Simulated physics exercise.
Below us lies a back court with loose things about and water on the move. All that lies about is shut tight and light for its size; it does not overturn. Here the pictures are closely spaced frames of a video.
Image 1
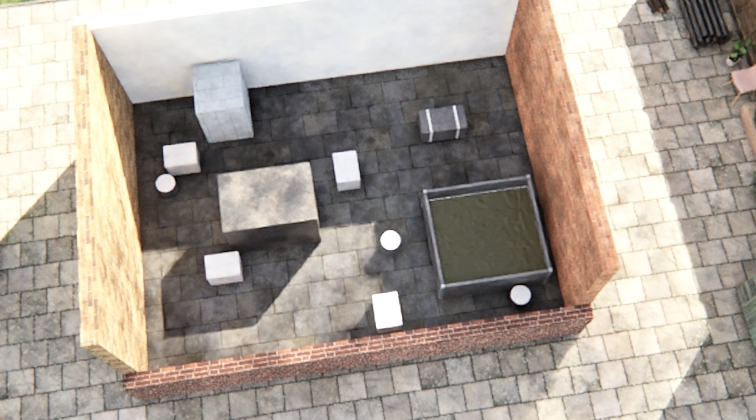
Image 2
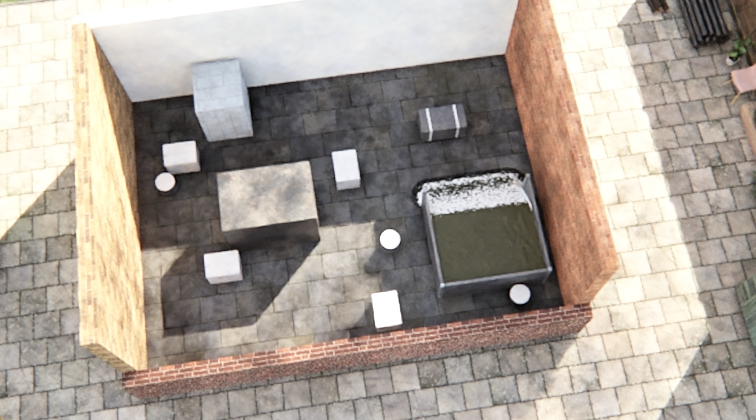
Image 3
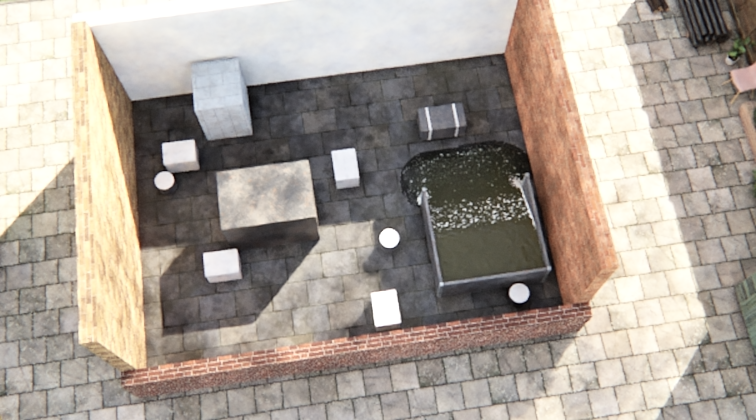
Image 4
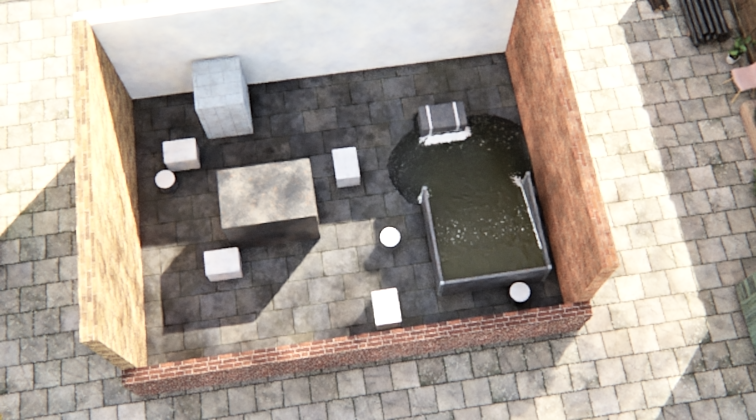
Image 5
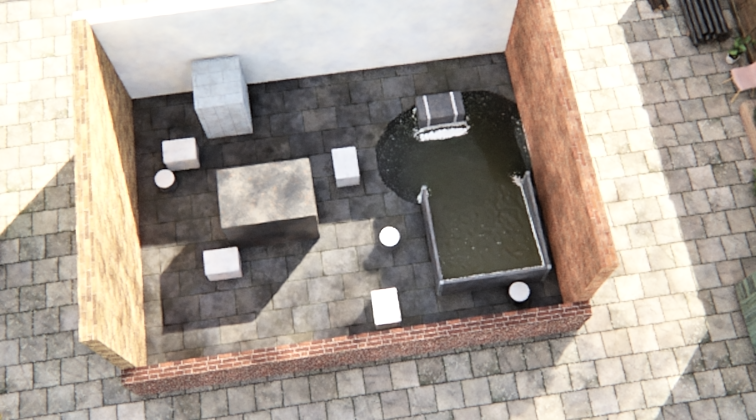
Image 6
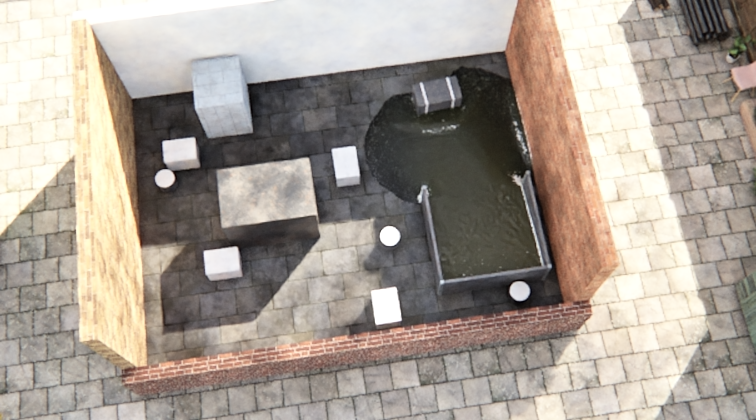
A walled back court with a dark paved floor is seen from high above, the view holding steady. A large tank of murky green water stands at right, a dark chest with pale bands behind it, and a grey block, a tall pale box and small white blocks and discs spread leftward. Water pours from the tank's far side, foams, spreads around the banded chest and shifts it slightly backward.
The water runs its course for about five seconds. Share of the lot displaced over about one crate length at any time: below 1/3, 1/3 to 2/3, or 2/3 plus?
Below 1/3.
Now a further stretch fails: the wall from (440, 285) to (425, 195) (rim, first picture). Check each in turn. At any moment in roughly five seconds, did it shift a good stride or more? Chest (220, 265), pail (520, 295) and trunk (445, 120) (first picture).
Travels that far, falls short, falls short.
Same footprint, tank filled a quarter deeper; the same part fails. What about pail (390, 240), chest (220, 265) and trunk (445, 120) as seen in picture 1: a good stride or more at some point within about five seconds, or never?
Well, one by one: Not carried that far, not carried that far, carried that far.
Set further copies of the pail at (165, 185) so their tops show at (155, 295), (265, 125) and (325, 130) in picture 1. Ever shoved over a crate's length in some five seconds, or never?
Okay, in order the twins go nowhere much, a long way, a long way.
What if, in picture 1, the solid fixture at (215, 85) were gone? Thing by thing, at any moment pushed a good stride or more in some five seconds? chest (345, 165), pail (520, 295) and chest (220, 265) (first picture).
So, one at a time, the first got displaced, the next didn't go far and the last didn't go far.
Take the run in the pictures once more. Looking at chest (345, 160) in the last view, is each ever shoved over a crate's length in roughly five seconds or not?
Answer: That far or more.
A moment on, 1 of 8 are well off their spots; 0 afloat.
Next, 1 of 8 are well off their spots; 1 afloat.
Later, 1 of 8 are well off their spots; 1 afloat.
In the end, 2 of 8 are well off their spots, and 2 have been at some point; 2 afloat.
